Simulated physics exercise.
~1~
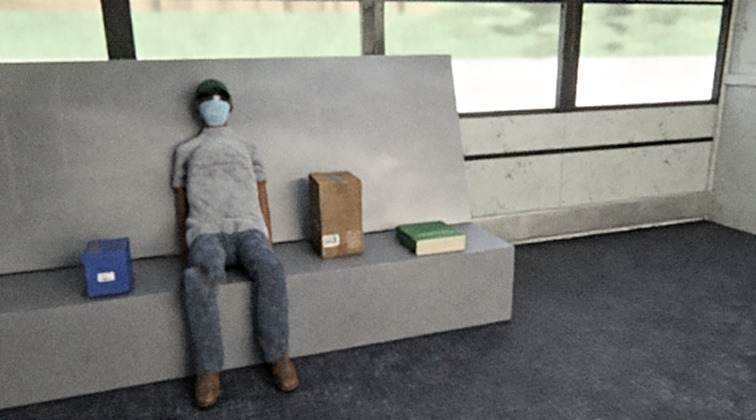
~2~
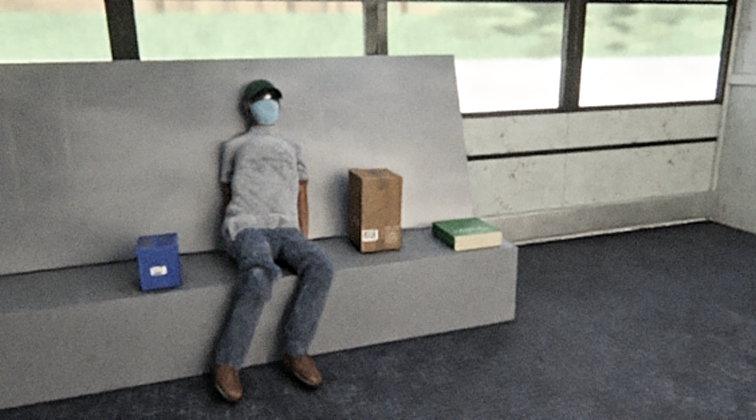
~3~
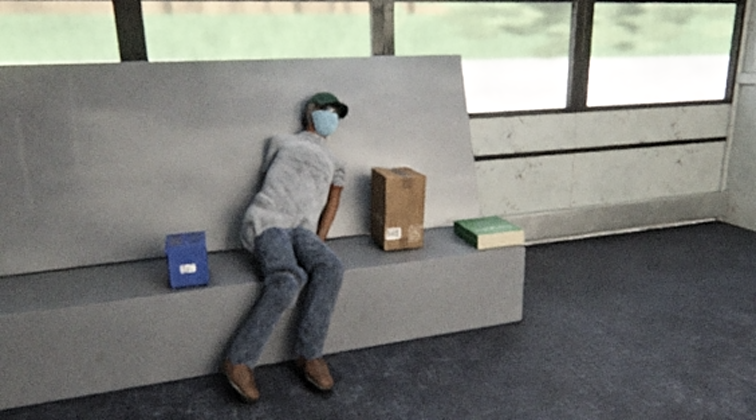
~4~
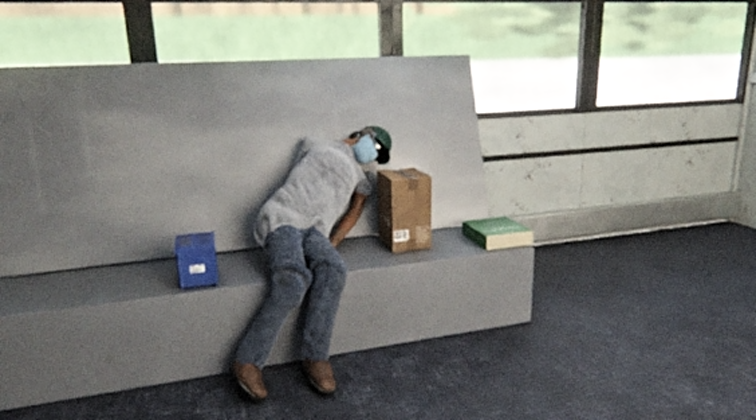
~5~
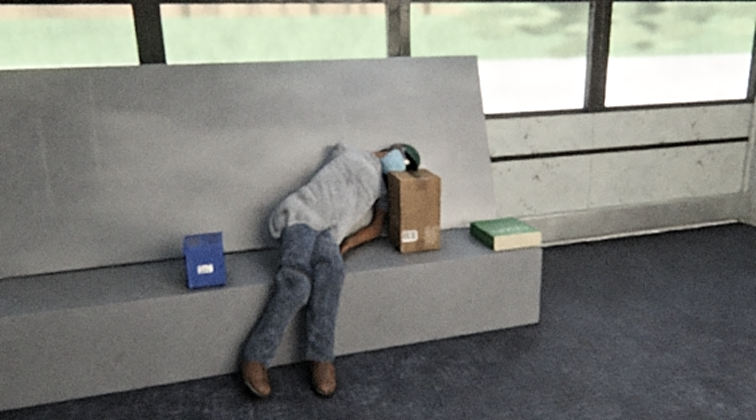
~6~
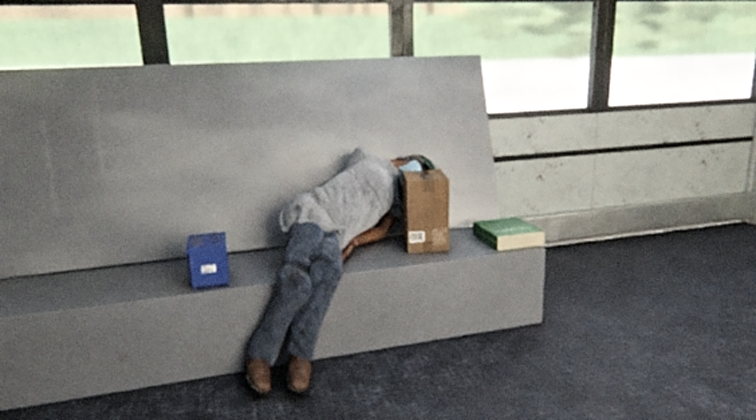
At the start, a passenger in a green cap, face mask, grey shirt and jeans sits upright on a long grey seat, with a blue tub on the left and a brown pack and green folder on the right. The view pans slightly left, and the passenger begins to lean right. The torso tips further, the head sinking toward the upright brown pack. The passenger then slumps against it, head by its top and an arm hanging behind. Finally the body lies folded over to the right, hips on the seat, feet drawn together, while all three items remain on the seat.
